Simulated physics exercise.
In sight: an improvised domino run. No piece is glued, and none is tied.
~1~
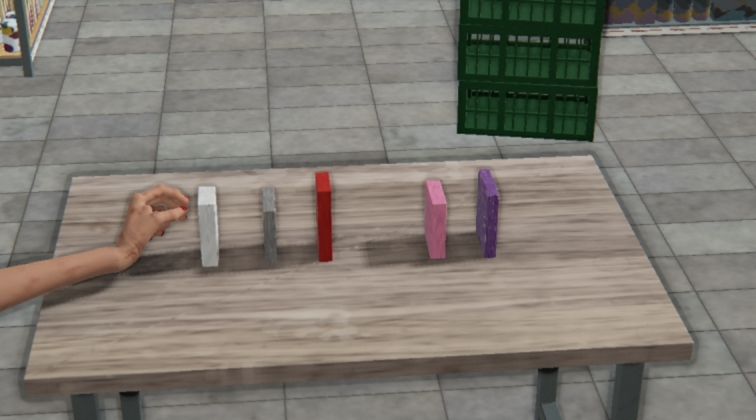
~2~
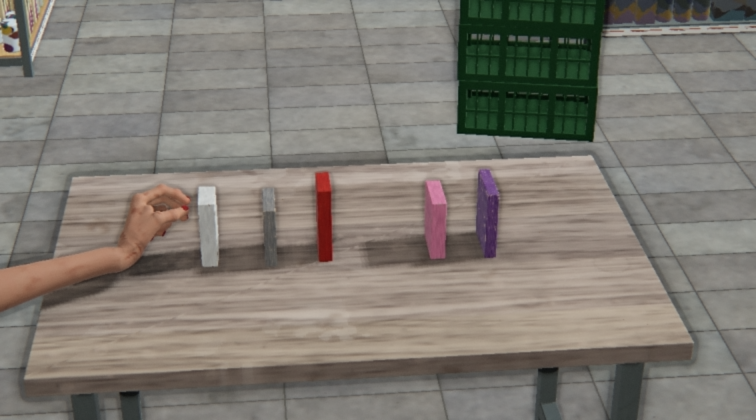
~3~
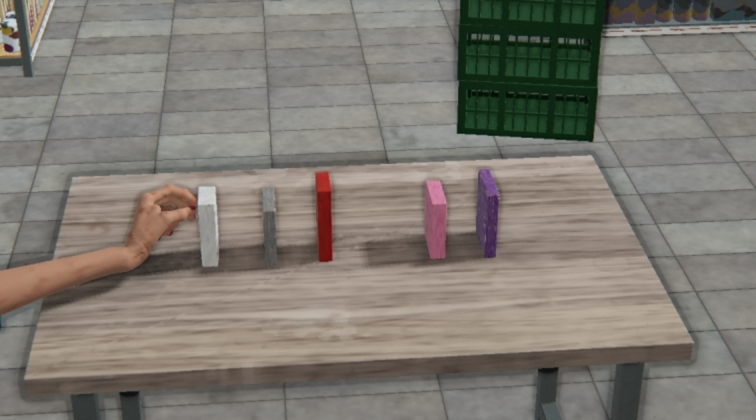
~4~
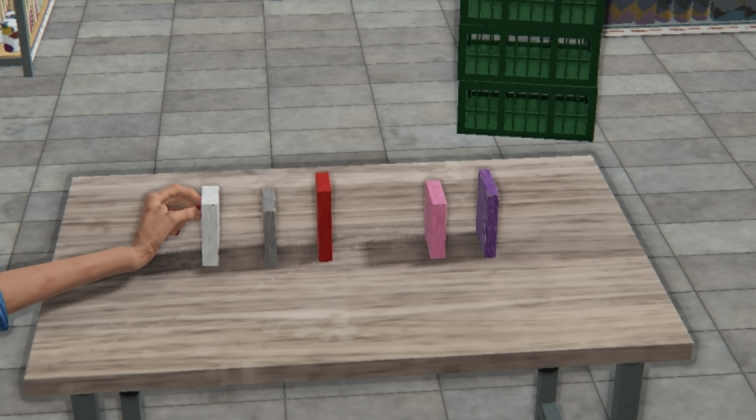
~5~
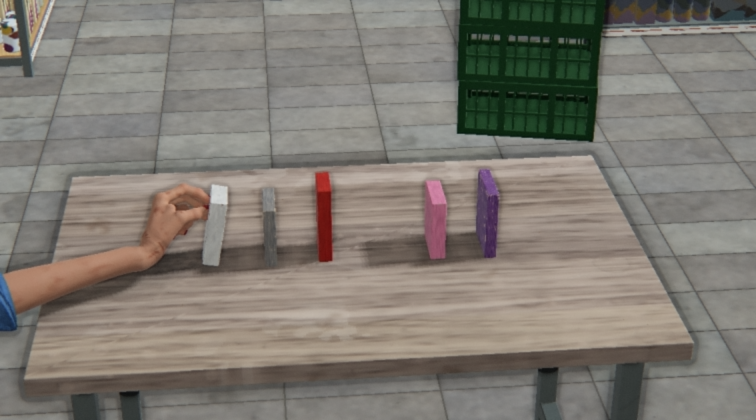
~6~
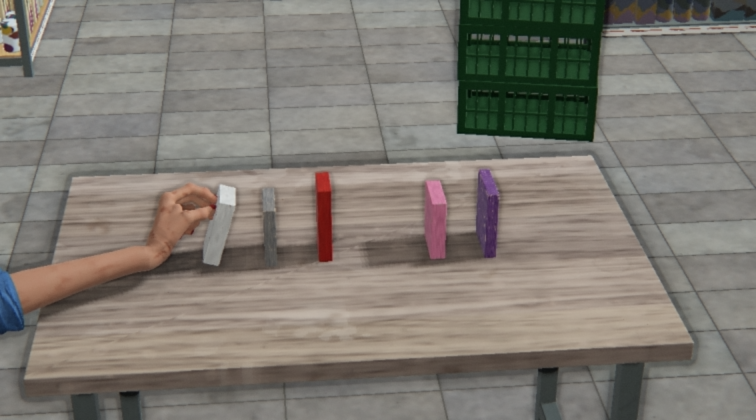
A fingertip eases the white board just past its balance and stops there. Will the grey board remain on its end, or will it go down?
Once it all settles, it's left leaning or lying there.
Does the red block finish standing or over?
Well, the red block tumbles.
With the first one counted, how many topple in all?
That makes 3 altogether.
Then, 0.20 s on from there, white board 46° over; grey board turned 6° from how it was put near (273, 227).
Then, 0.40 s on from there, white board 73° over; grey board turned 56° from how it was put near (299, 233); red block turned 20° from how it was put.
Then, 0.50 s on from there, white board 77° over; grey board turned 74° from how it was put near (306, 240); red block turned 65° from how it was put.
Then, 0.60 s on from there, white board 78° over; grey board on its side near (307, 241); red block on its side.
In the end, toppled on the table, grey board and red block; pink board unmoved. At the end, from the last picture's camera, grey board near (307, 241).
